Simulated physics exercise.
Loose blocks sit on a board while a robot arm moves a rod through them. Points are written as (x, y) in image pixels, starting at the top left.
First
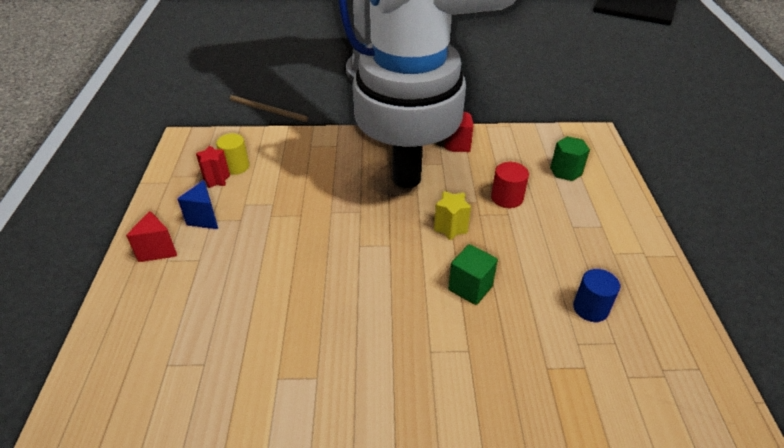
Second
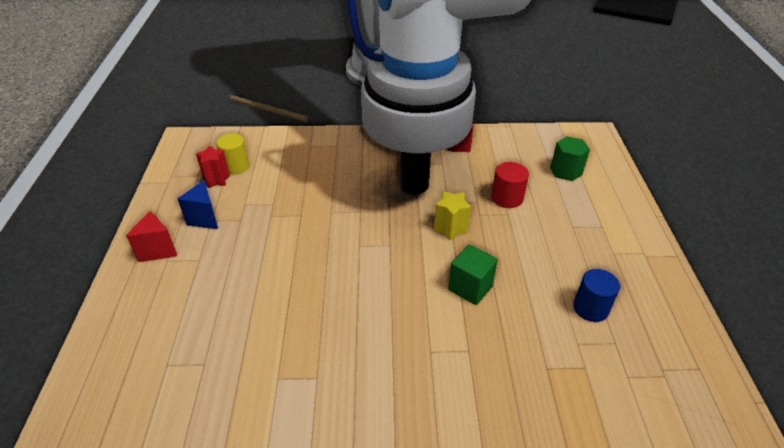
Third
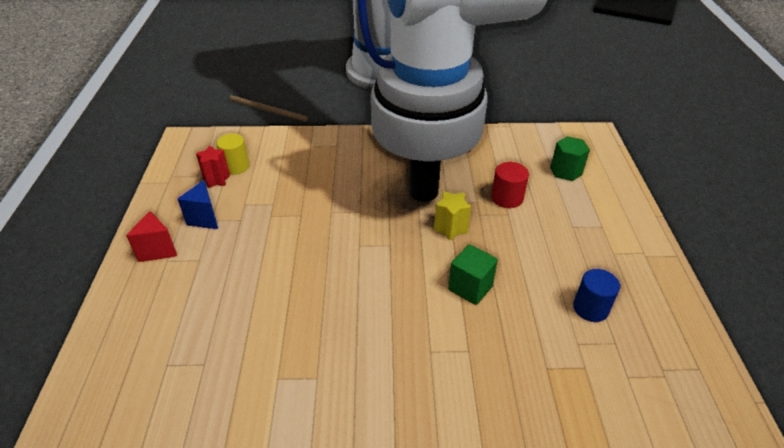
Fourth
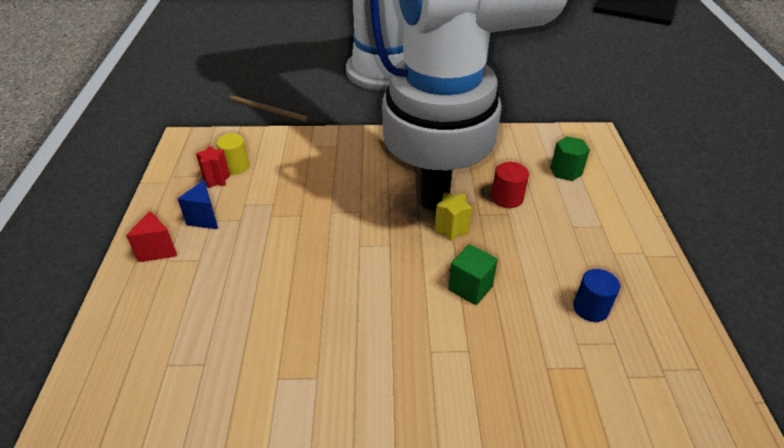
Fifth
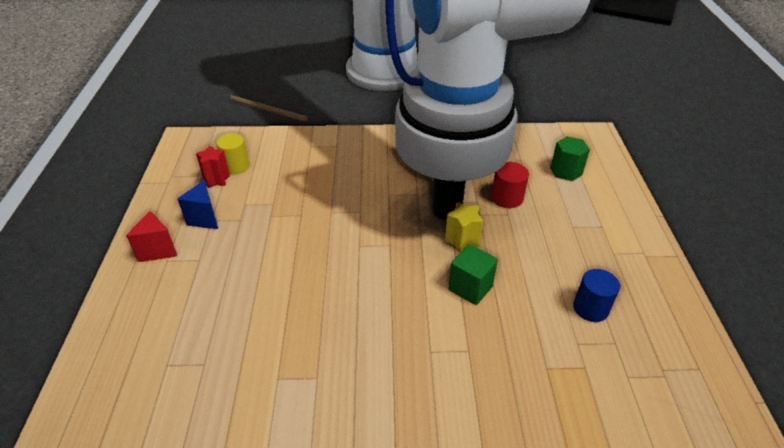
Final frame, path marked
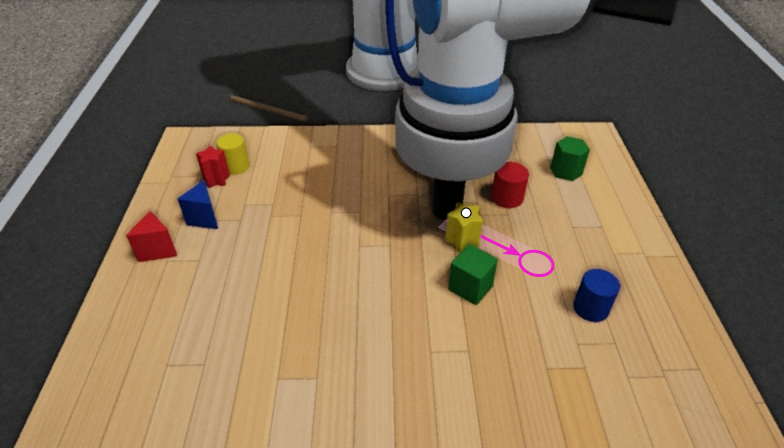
Robot arm moving its black rod toward the viewer and right among coloured blocks, nudging the yellow star-shaped block slightly.
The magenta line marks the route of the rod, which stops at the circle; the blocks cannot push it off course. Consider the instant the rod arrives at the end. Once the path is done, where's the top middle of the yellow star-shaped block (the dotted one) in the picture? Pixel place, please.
I'd place it at (488, 235), taking the centre of its top.
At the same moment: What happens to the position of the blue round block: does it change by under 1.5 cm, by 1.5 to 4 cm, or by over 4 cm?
It shifts under 1.5 cm.
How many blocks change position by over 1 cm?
It should be one.
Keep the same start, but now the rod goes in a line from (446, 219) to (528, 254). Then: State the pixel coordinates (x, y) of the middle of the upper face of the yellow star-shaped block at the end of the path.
I expect it at (487, 231).
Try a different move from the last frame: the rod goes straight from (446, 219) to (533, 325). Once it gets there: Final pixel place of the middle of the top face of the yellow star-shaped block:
Top centre: (576, 310).
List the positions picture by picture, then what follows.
In the first frame, rod tip (407, 179); block tops, yellow star-shaped block (454, 201); green square piece (475, 260); blue round block (602, 281).
In the second frame, rod (415, 185); blocks unchanged.
In the third frame, rod (424, 193); blocks unchanged.
In the fourth frame, rod (435, 201); blocks unchanged.
In the fifth frame, rod (447, 210); yellow star-shaped block (466, 213); green square piece (475, 260); blue round block (602, 281).
Path on the board, in a line from (446, 219) to (536, 263); the dot is on the yellow star-shaped block.
On the path given first. One third of the way, rod (477, 225); yellow star-shaped block (480, 228), turned 55° clockwise.
Two thirds of the way, rod (507, 239); yellow star-shaped block (488, 235), turned 100° clockwise.
At the end, rod (539, 254); yellow star-shaped block (488, 235), turned 105° clockwise; green square piece in place; blue round block in place.
